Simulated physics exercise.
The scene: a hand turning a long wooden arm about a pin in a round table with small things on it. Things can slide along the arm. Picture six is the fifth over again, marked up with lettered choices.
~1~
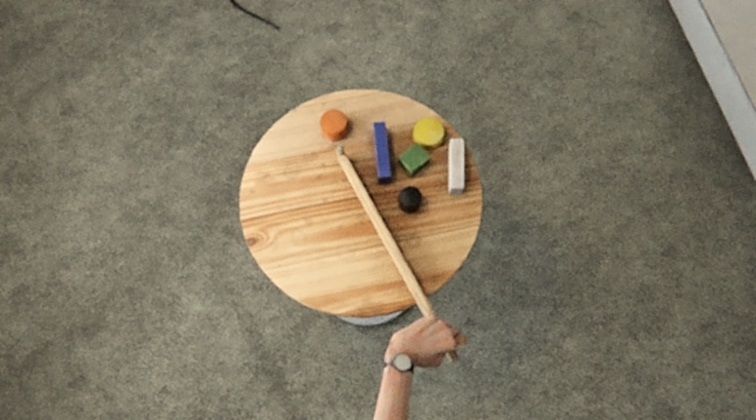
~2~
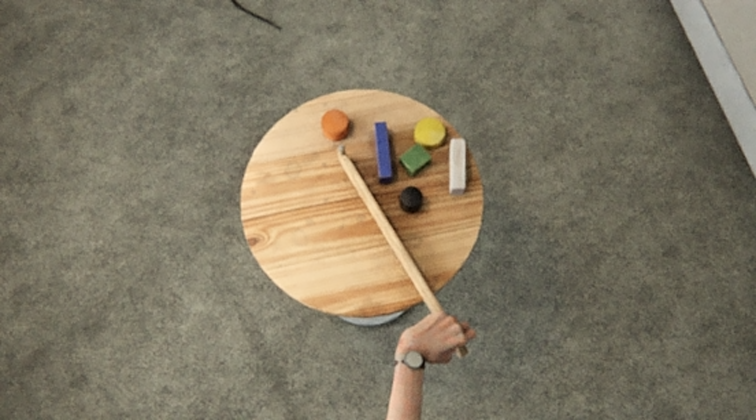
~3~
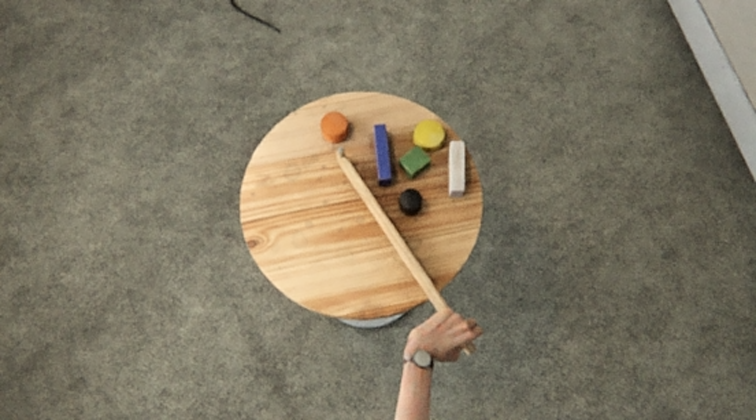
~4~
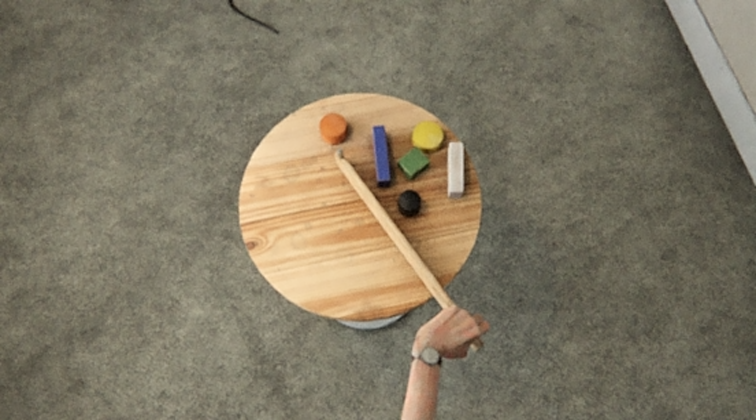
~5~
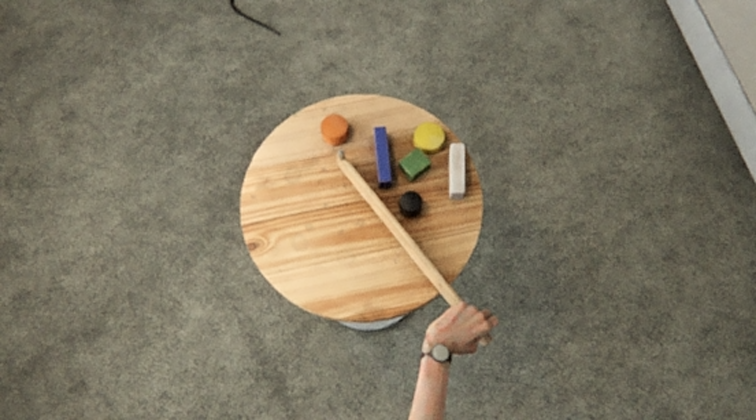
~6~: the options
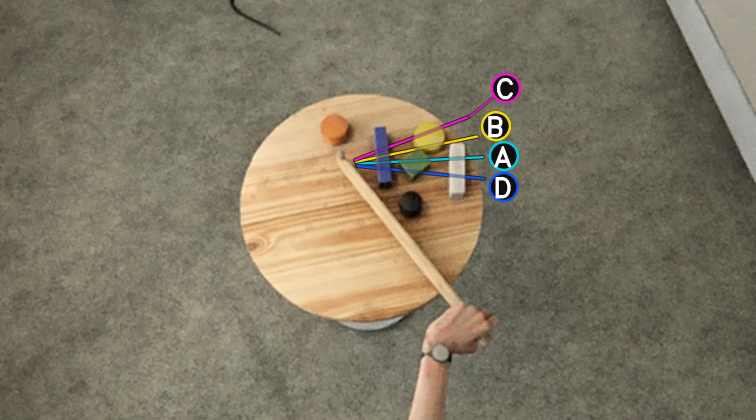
A round wooden table stands on a grey-green carpeted floor, seen from directly above, with a dark cord near the top edge. An orange tin, blue bar, yellow tin, green block, white bar and black tin sit across its upper part, beside a long wooden arm slanting down to the right. A watch-wearing hand swings the arm's lower end slightly rightward around its upper end, while the small things stay put and the view barely shifts.
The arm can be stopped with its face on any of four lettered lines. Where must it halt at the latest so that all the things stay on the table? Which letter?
It can go as far as D.
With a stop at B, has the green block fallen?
No.
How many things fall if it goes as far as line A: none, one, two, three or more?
One.
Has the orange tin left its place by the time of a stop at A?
No.
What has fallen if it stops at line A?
The white stick goes over.
On the marked copy, A at (420, 160); B at (417, 149); C at (413, 138); D at (420, 172).
With D. Early on, arm (404, 198); black tin (417, 197); white stick (457, 171).
Further on, arm (415, 179); white stick (458, 168); black tin (430, 176).
At the end, arm (417, 165); white stick (462, 149); yellow tin (433, 133); nothing has fallen.
As for the rest, A drops the white stick; B drops the white stick and yellow tin; C drops the white stick and yellow tin.
